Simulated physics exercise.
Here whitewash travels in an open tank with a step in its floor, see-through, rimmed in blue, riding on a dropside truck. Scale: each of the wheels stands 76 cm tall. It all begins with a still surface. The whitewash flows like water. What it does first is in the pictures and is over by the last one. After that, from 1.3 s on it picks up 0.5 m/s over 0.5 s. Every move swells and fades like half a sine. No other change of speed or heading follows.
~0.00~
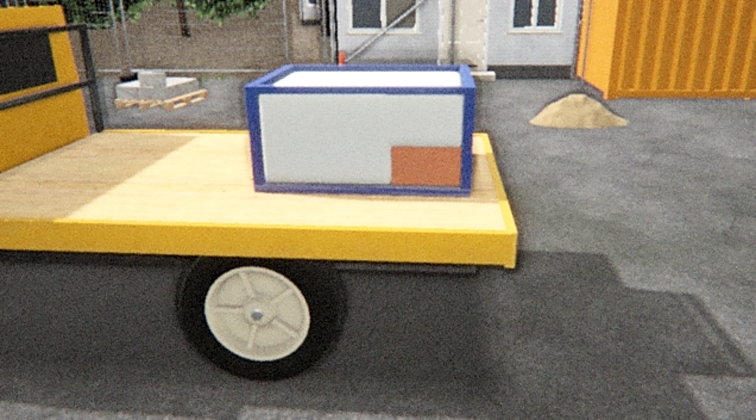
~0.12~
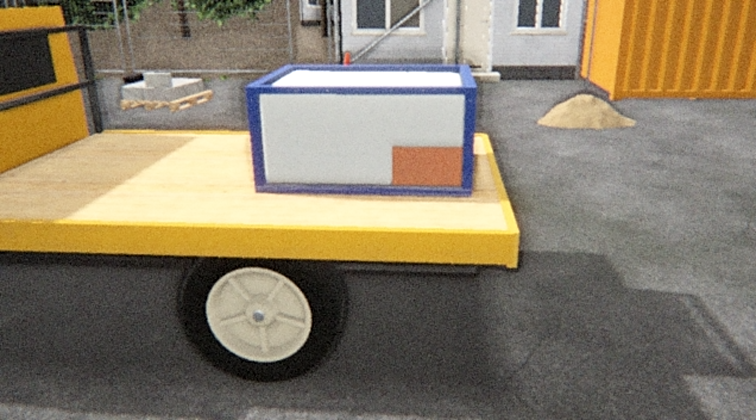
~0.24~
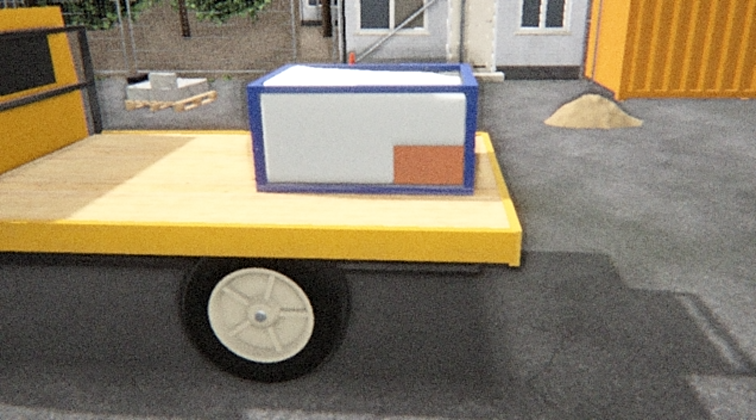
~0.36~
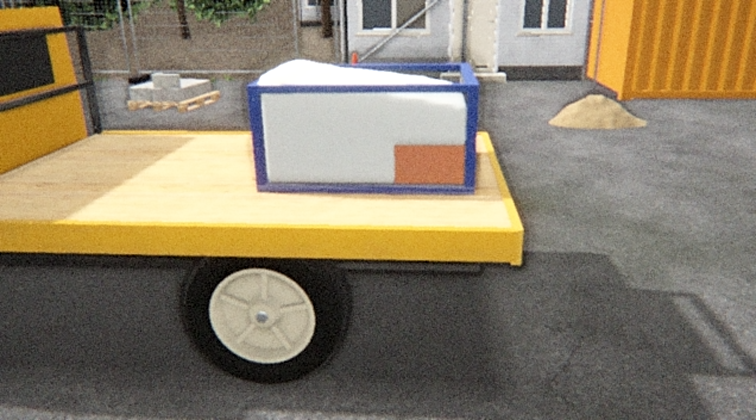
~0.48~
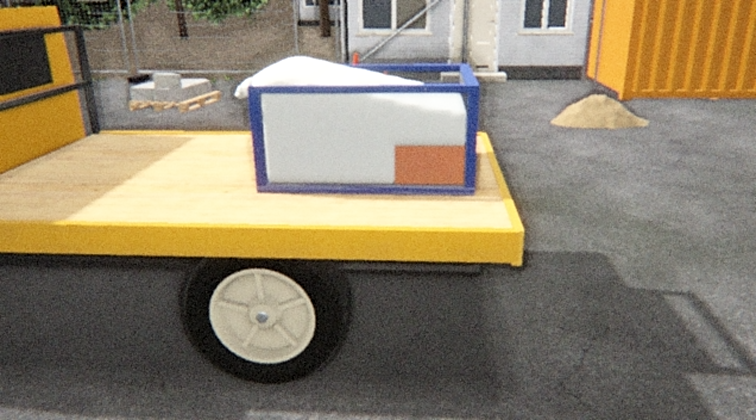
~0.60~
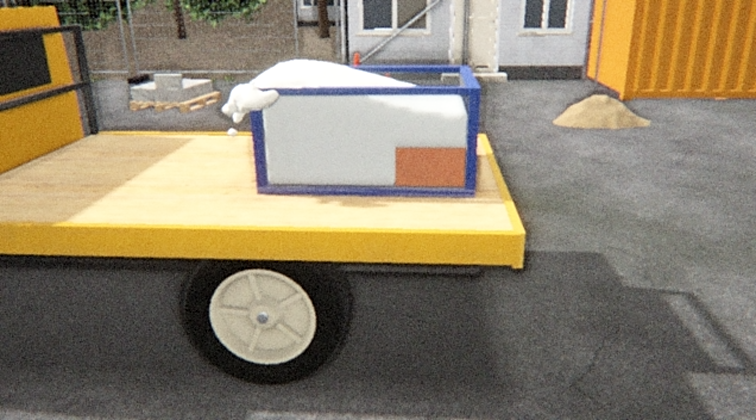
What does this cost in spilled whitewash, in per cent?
It loses close to 5 per cent.
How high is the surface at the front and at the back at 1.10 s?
About 40 cm in front and 54 cm behind.
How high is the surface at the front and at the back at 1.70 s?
Front 42 cm, back 48 cm.
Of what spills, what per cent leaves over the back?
About 30 per cent.
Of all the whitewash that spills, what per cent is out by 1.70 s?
Some 100 per cent by then.
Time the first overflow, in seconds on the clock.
Around 0.7 s.
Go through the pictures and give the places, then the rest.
In the first frame, level at the front (303, 72); level at the back (447, 73); still flat; edge of the step at (426, 148); the front is on the left, levels are read along the far wall; a wheel hub at (255, 320).
In the second frame, level at the front (303, 73); level at the back (447, 73); still flat.
In the third frame, level at the front (303, 69); level at the back (448, 78); rising 4° towards the front.
In the fourth frame, level at the front (303, 60); level at the back (448, 82); rising 9° towards the front.
In the fifth frame, level at the front (302, 58); rising 12° towards the front.
In the sixth frame, level at the front (302, 63); rising 10° towards the front; a wheel hub at (260, 323).
By 1.10 s front 41 cm, middle 43 cm, back 54 cm above the lowest part of the floor; the loss stands at 3 per cent, over the front.
By 1.70 s front 42 cm, middle 46 cm, back 47 cm above the lowest part of the floor; the loss stands at 5 per cent, over the front and the back.
By 2.30 s front 44 cm, middle 44 cm, back 44 cm above the lowest part of the floor; the loss stands at 5 per cent, over the front and the back.
By 4.78 s the loss stands at 5 per cent, over the front and the back, 14 of 300 litres.
